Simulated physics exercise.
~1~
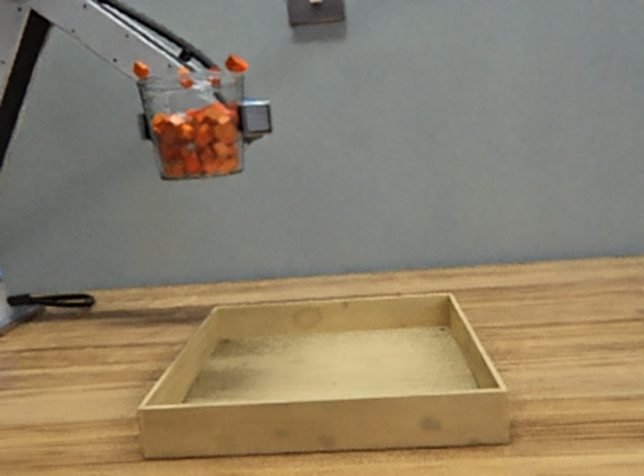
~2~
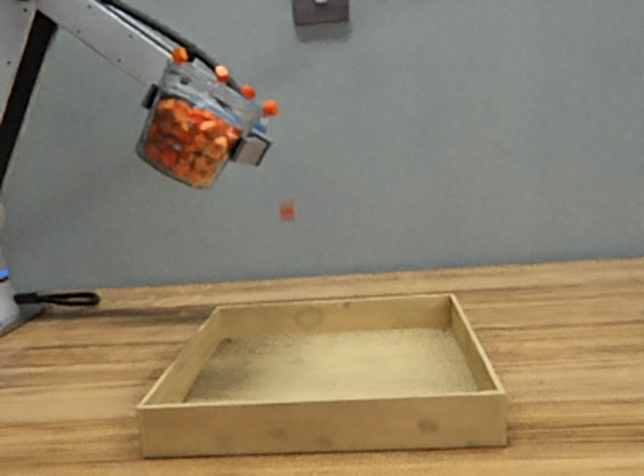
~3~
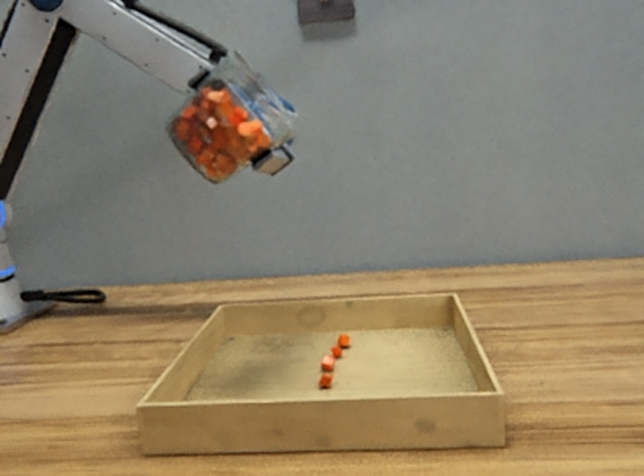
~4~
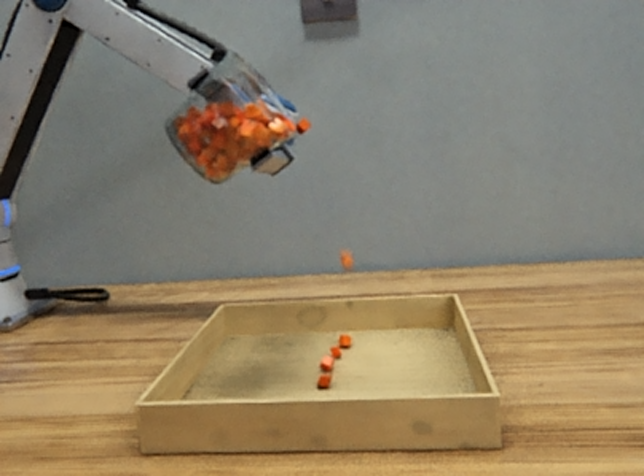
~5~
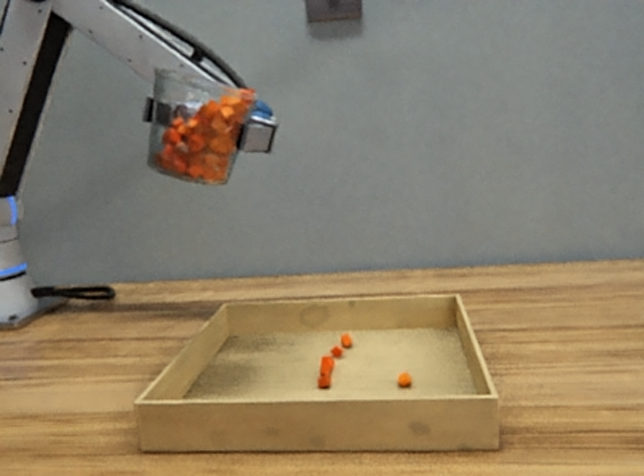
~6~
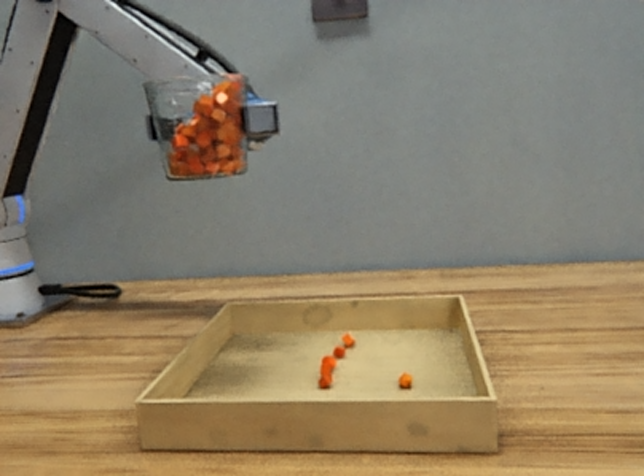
On a wooden table, a robot arm tilting a clear beaker, dropping a few orange cubes into a tray, then righting it mostly full.
